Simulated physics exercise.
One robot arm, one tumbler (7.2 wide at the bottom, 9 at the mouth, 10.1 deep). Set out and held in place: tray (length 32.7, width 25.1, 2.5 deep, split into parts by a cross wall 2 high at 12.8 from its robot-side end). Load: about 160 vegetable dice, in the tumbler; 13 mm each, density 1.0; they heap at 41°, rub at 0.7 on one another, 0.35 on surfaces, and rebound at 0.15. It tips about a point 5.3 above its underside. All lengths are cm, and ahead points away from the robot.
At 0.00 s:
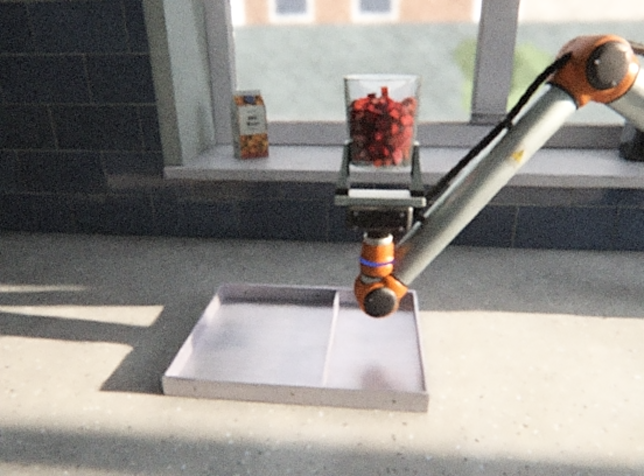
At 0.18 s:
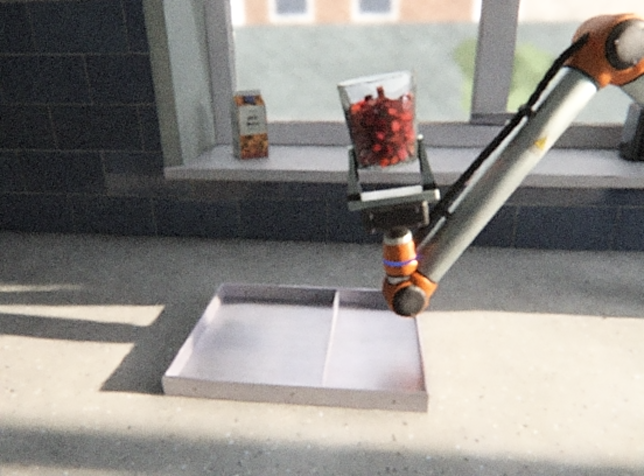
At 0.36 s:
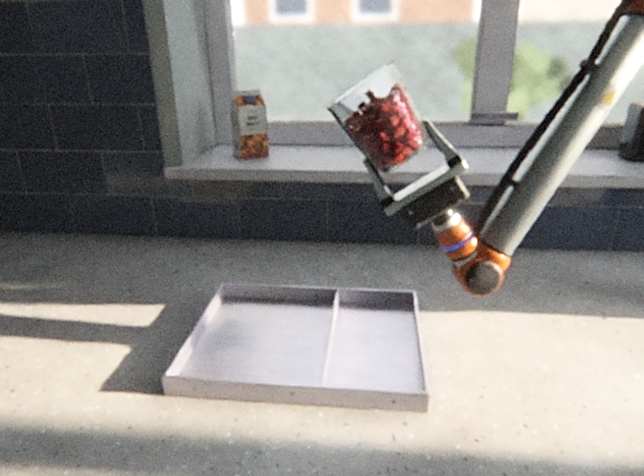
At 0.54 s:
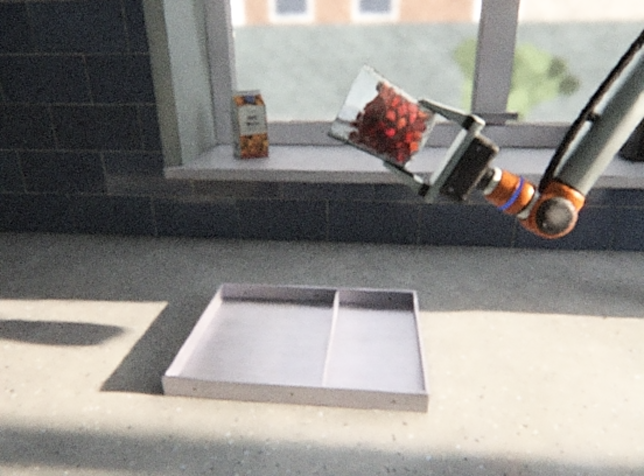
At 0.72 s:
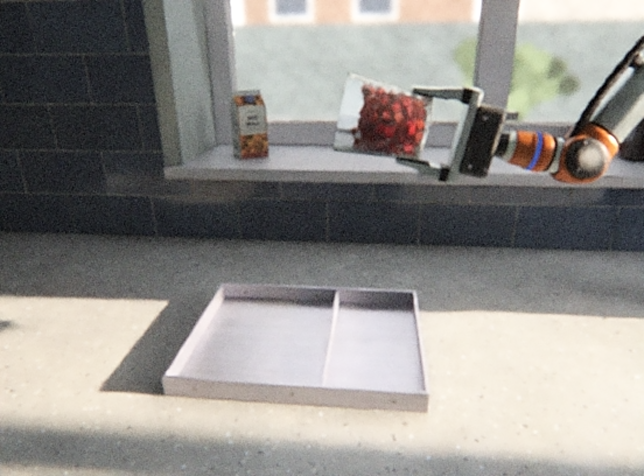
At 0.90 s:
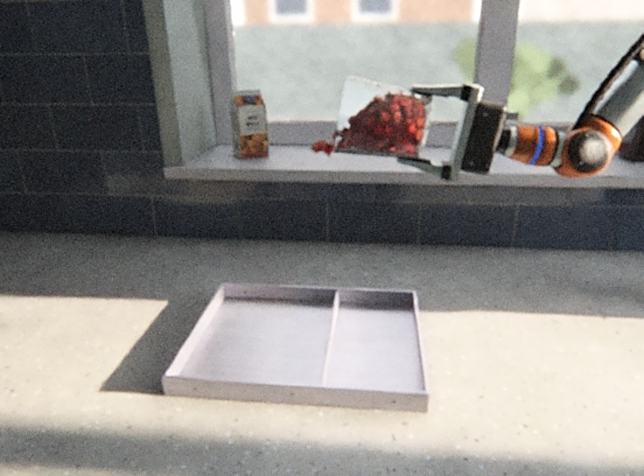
Robot arm tilting a clear tumbler of red dice leftward above a divided tray, a few pieces slipping out at the mouth.
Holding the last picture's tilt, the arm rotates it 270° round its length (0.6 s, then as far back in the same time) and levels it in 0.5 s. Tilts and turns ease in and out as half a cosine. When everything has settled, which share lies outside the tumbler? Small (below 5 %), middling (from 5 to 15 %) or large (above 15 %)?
A large share, above 15 %, ends outside the tumbler.
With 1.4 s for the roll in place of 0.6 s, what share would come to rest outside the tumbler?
Then about 35 per cent.
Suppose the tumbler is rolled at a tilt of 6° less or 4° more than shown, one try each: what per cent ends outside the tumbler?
Some 10 and 35 per cent.
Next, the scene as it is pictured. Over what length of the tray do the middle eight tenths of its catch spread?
Roughly 10 cm.
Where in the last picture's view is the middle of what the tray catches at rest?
Around (291, 333).
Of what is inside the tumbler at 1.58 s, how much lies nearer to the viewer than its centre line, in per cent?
About 55 per cent.
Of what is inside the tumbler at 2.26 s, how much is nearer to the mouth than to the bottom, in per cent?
Some 40 per cent.
After 1.58 s, tipped 81°, highest piece 36 above the table; 137 in the tumbler, 12 in the far-side part, 6 in flight or on a rim.
After 2.26 s, tipped 62°, highest piece 35 above the table; 121 in the tumbler, 30 in the far-side part, 4 in flight or on a rim.
After 2.80 s, upright, highest piece 37 above the table; 120 in the tumbler, 35 in the far-side part.
After 3.50 s, upright, highest piece 37 above the table; 120 in the tumbler, 35 in the far-side part.
At rest, 120 in the tumbler, 35 in the far-side part. That is 23 % outside the tumbler.
